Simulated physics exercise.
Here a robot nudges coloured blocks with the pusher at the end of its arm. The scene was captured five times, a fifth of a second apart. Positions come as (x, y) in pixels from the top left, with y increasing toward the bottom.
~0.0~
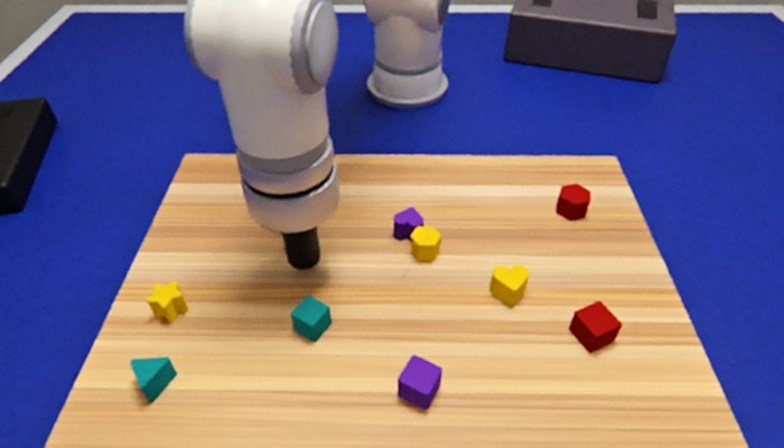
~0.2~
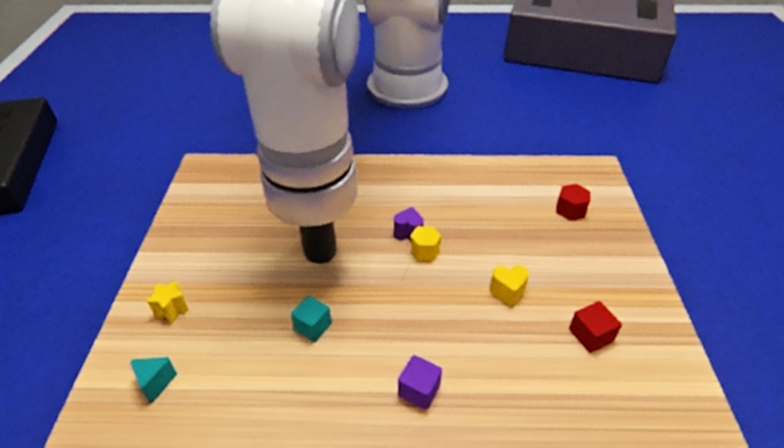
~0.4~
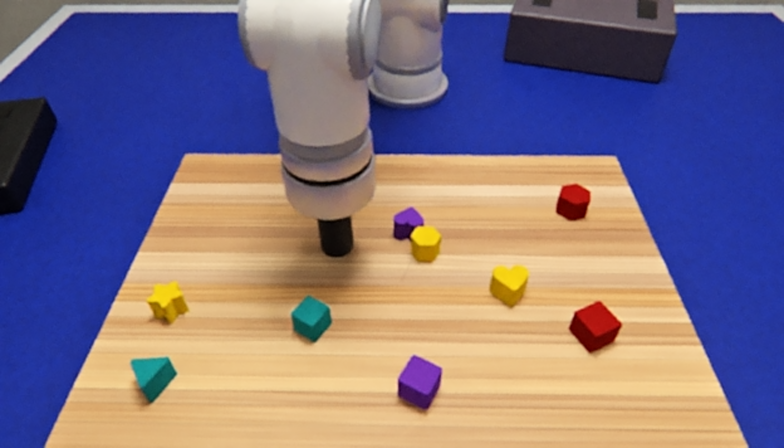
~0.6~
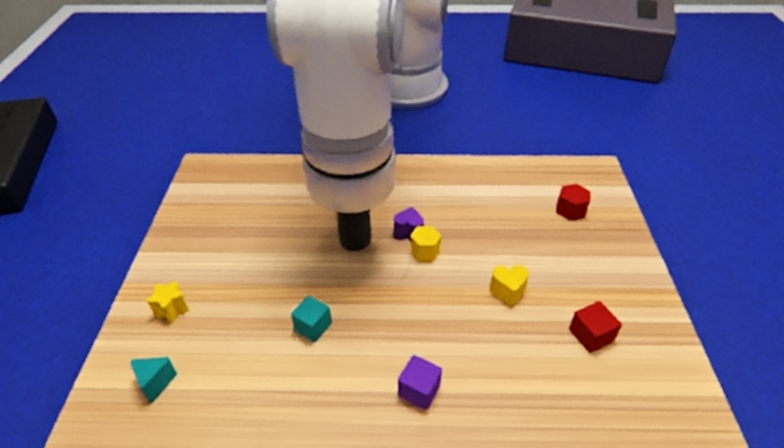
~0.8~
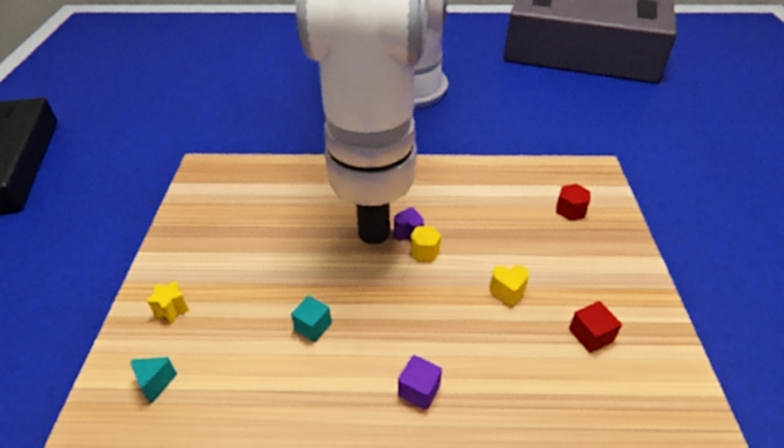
A white robot arm with a black tip moved steadily right and slightly away across a wooden board, coming up beside a small purple block near a yellow hexagon, while all the colored blocks stayed still.
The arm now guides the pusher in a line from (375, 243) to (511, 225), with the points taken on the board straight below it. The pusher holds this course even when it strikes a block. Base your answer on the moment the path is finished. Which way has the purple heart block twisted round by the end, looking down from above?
From the top, the block rotates counterclockwise.
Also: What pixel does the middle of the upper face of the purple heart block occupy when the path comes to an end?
At pixel (484, 192).
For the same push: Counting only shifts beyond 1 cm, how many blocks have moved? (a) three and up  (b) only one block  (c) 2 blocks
Option c.
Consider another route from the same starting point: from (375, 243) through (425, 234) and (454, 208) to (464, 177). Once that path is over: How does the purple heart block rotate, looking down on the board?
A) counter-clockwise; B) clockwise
Answer: B.
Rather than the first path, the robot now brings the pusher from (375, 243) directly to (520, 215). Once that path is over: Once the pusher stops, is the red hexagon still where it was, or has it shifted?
At the end of the path, the red hexagon remains in its old spot.
What follows on the original path. One third of the way, pusher at (422, 227); purple heart block at (448, 207), turned 25° anticlockwise; yellow hexagon at (438, 238), turned 40° clockwise.
Two thirds of the way, pusher at (469, 221); purple heart block at (476, 195), turned 100° anticlockwise; yellow hexagon at (440, 239), turned 50° clockwise.
At the end, pusher at (513, 215); purple heart block at (484, 192), turned 150° anticlockwise; yellow hexagon at (440, 239), turned 50° clockwise; red hexagon not moved.
